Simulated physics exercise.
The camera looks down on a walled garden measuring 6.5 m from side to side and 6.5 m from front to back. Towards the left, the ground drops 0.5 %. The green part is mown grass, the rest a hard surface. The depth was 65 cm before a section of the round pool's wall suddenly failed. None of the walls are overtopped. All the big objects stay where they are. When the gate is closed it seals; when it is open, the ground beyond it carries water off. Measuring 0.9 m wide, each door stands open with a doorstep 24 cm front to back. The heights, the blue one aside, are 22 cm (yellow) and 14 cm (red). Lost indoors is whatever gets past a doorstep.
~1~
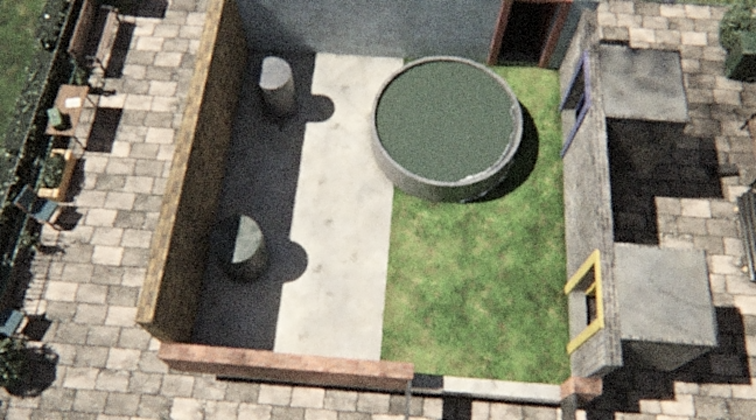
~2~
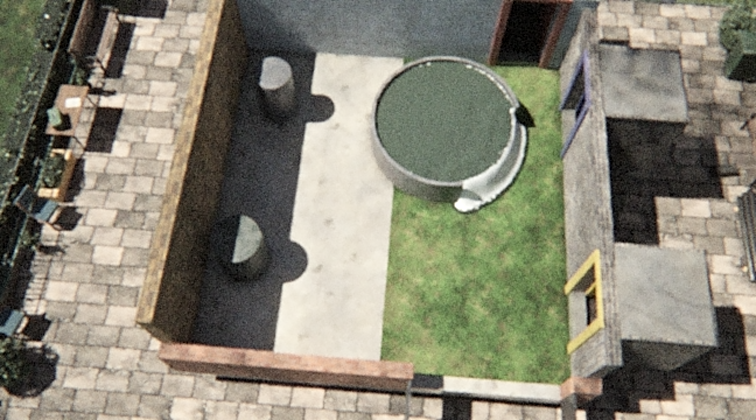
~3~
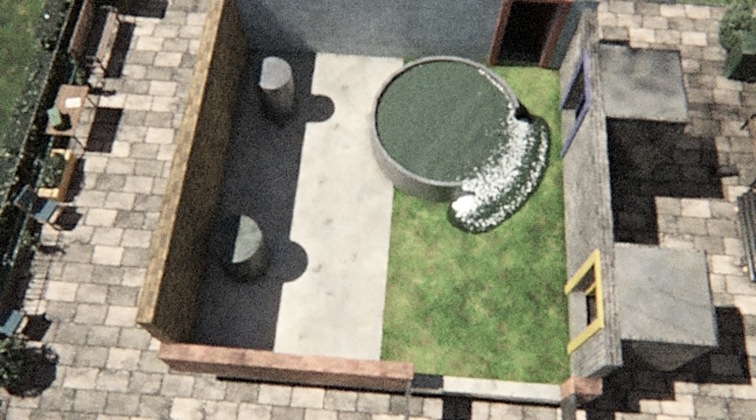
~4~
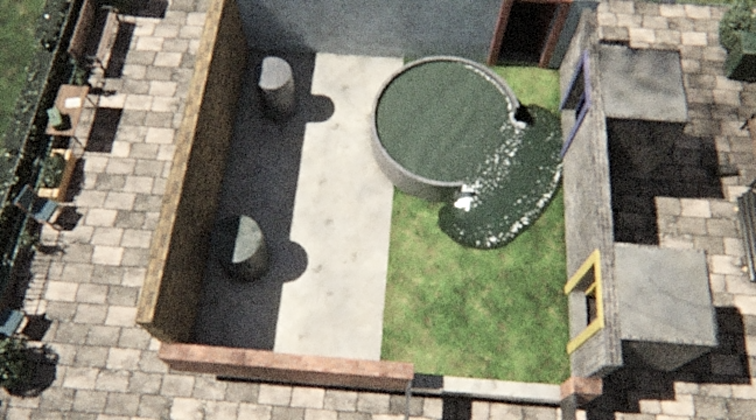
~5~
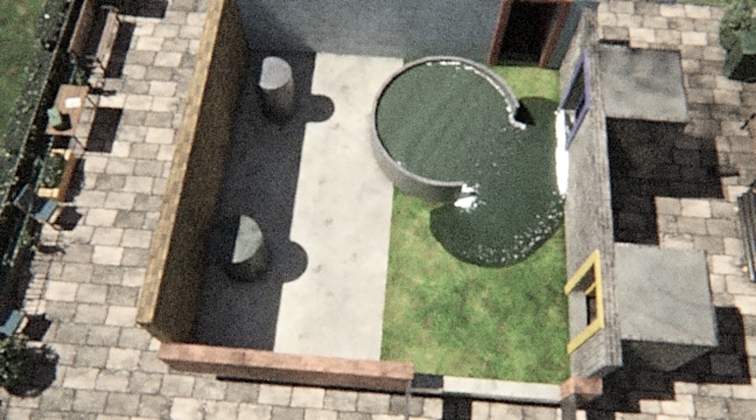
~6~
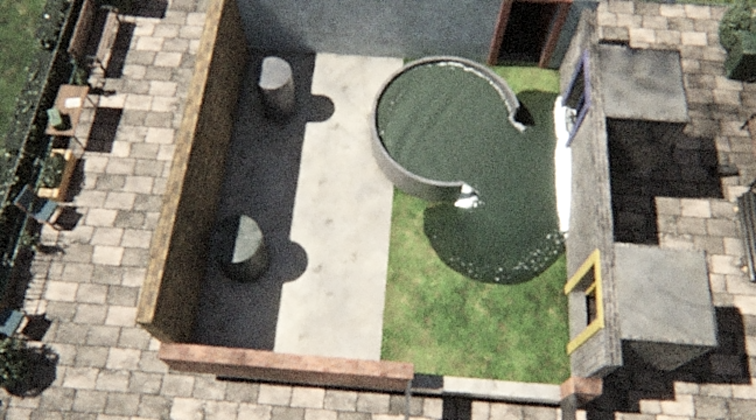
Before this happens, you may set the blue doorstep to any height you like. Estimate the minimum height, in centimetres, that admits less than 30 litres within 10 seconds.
Roughly 27 centimetres.
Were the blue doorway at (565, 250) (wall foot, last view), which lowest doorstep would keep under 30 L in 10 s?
It needs about 23 cm.
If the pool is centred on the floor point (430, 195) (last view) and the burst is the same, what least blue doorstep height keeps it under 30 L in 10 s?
That setup calls for roughly 5.5 cm.
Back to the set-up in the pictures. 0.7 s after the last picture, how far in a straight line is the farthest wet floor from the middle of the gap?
About 3.4 m.
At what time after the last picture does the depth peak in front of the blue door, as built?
Around 0.4 s, give or take.
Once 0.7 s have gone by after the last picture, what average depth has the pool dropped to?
Some 41 cm.
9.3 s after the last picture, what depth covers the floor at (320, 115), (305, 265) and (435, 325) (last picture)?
Roughly 3, then 4, then 5 cm.
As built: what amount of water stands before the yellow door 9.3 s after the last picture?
The depth there is around 5.5 cm.
Then, 0.7 s after the last picture water covers 25 % of the floor, deepest (44 cm) near (565, 202); 26 cm at the blue door, 45 litres in over its 14 cm doorstep.
Then, 2.3 s after the last picture water covers 40 % of the floor, deepest (32 cm) near (572, 386); 22 cm at the blue door, 144 litres in over its 14 cm doorstep.
Then, 9.3 s after the last picture water covers 95 % of the floor, deepest (9 cm) near (489, 93); 7 cm at the blue door, 171 litres in over its 14 cm doorstep.
At the blue door as built, the water peaked near 27 cm, 0.3 s after the last picture.
With a doorstep of 24.5 cm, 46 litres would have come in within the 10 s; with 33.5 cm, 6 litres. So under 30 litres takes about 27 cm.
